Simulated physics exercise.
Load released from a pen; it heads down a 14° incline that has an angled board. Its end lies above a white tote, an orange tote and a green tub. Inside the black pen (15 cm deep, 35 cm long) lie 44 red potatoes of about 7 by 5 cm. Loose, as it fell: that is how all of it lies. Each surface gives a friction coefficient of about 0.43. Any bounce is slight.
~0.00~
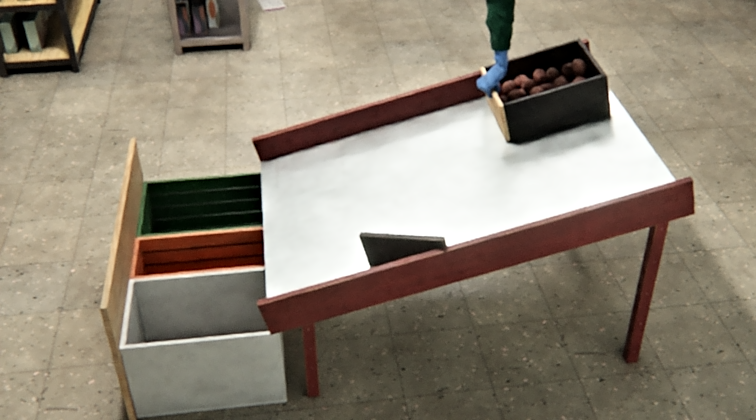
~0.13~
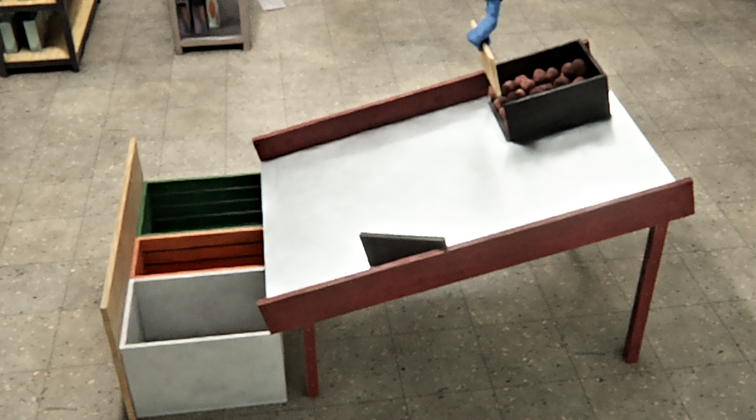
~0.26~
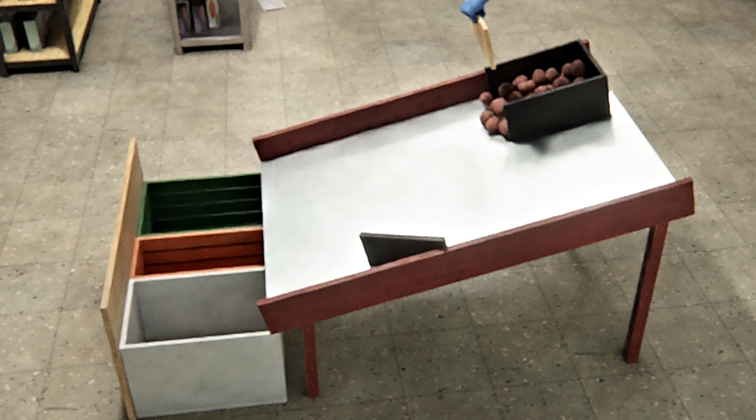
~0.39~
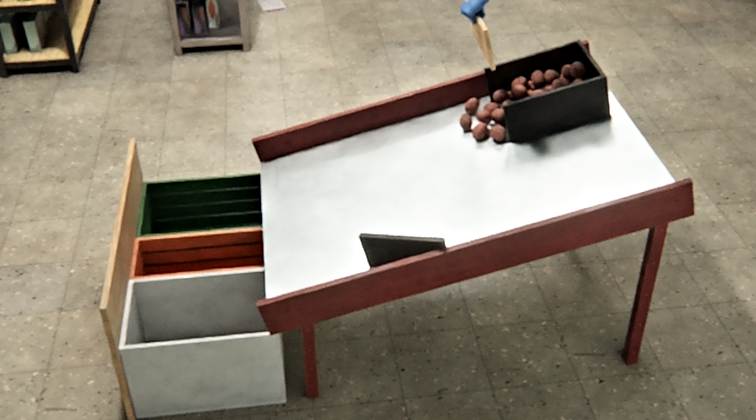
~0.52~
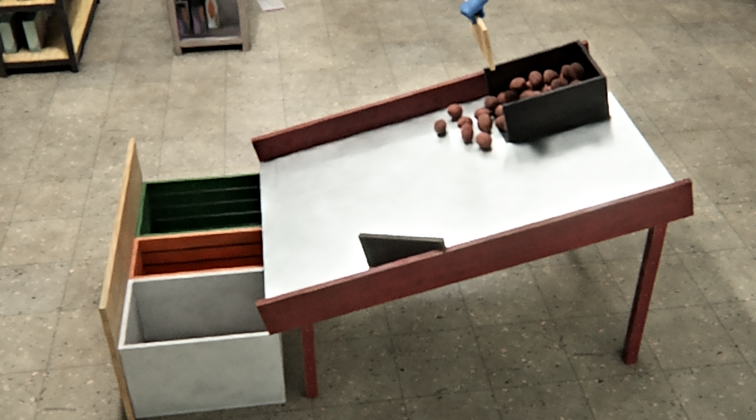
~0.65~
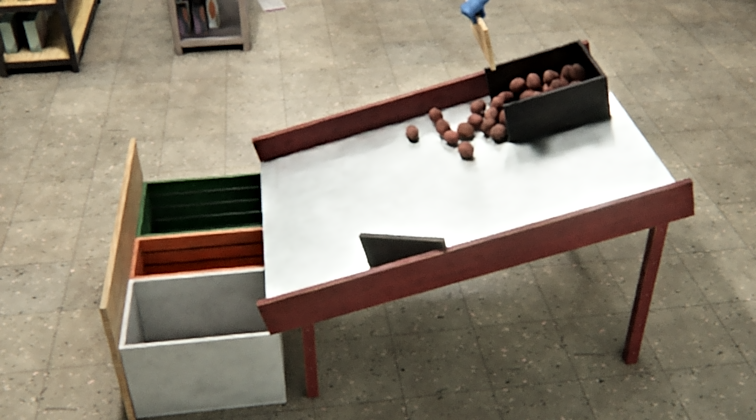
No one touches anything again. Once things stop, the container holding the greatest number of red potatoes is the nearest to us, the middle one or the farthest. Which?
Oh, that'd be the container way over there.
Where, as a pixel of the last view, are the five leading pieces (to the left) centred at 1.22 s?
Close to (300, 176).
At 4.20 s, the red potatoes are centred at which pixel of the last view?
I'd place it about (181, 270) in the last view.
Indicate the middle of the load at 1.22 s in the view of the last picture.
Near (516, 111) in pixels.
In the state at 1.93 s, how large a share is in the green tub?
Roughly 25 percent.
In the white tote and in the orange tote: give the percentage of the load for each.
Roughly 5 and 20 per cent.
After 1.22 s, 26 still in the black pen, 1 in the green tub and 17 on the slope.
After 1.93 s, 14 still in the black pen, 1 in the white tote, 1 in the orange tote, 10 in the green tub, 17 on the slope and 1 in the air.
After 2.92 s, 3 still in the black pen, 2 in the white tote, 5 in the orange tote, 21 in the green tub, 11 on the slope and 2 in the air.
When it is over (at 4.20 s), 2 in the white tote, 8 in the orange tote and 34 in the green tub.
